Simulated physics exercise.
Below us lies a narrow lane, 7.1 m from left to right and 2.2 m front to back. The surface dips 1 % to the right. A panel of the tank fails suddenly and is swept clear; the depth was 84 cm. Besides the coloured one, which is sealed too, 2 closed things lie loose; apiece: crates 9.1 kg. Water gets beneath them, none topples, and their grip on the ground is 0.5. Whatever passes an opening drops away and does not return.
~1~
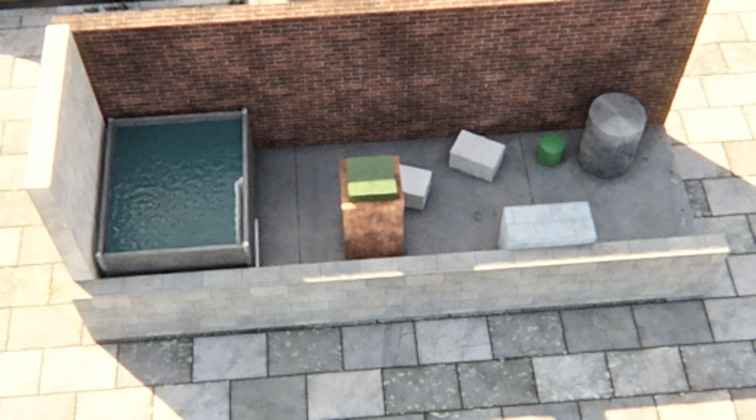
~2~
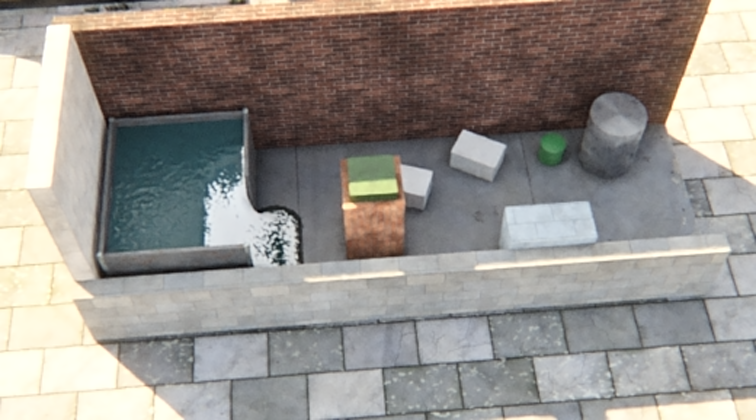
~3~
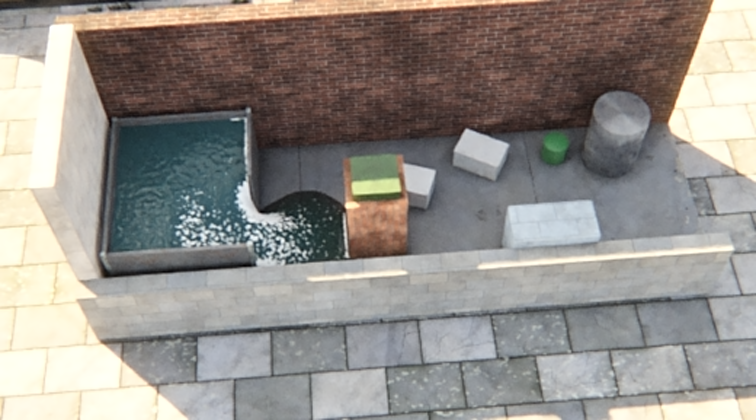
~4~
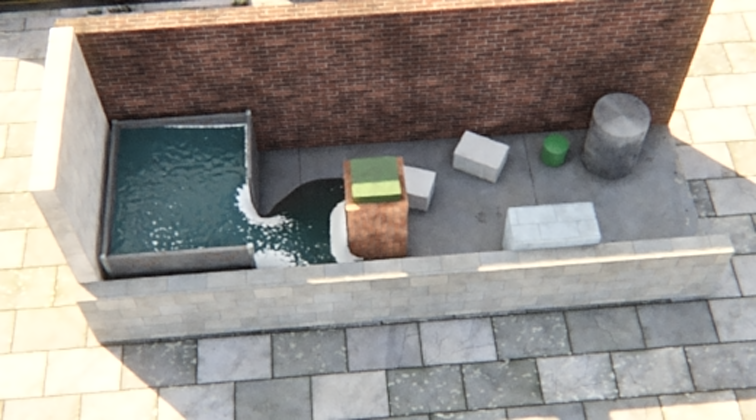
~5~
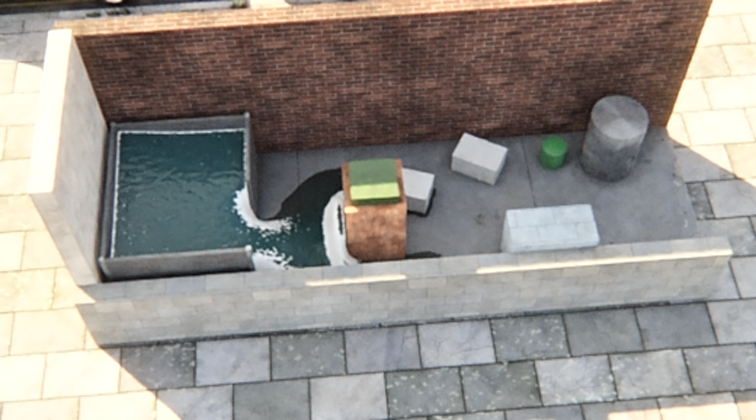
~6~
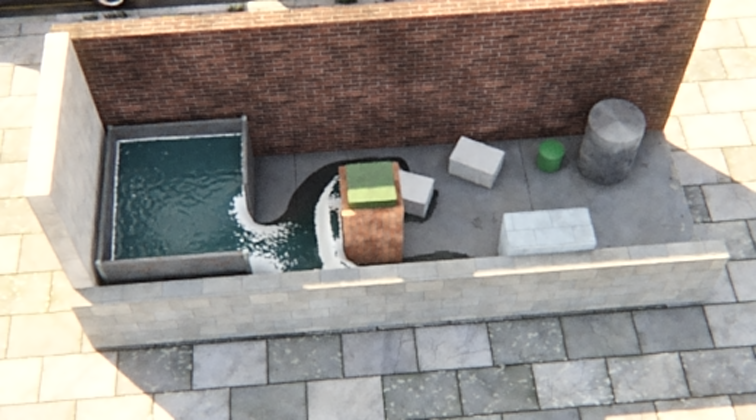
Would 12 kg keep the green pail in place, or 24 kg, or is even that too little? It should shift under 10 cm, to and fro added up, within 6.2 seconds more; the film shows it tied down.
Verdict: Neither load is enough.
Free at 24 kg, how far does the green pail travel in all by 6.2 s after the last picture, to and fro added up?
Some 150 cm in all.
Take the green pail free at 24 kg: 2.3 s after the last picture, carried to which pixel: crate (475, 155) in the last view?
Around (546, 132).
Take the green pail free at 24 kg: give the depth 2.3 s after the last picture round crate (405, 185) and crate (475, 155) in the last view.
Roughly 7 and 27 cm.
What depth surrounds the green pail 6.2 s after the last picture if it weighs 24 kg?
Roughly 8 cm.
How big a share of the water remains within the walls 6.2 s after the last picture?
Some 78 per cent remains.
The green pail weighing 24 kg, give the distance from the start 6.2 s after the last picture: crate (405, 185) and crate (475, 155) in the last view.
In turn: 50 cm, 150 cm.
Then, 0.6 s after the last picture the green pail would be 0 cm from its start with 12 kg and 0 cm from its start with 24 kg; 0 cm of water round it then.
Then, 2.3 s after the last picture the green pail would be 44 cm from its start with 12 kg and 43 cm from its start with 24 kg; 21 cm of water round it then.
Then, 4.2 s after the last picture the green pail would be 44 cm from its start with 12 kg and 140 cm from its start with 24 kg; 9 cm of water round it then.
Then, 6.2 s after the last picture the green pail would be 44 cm from its start with 12 kg and 140 cm from its start with 24 kg; 8 cm of water round it then.
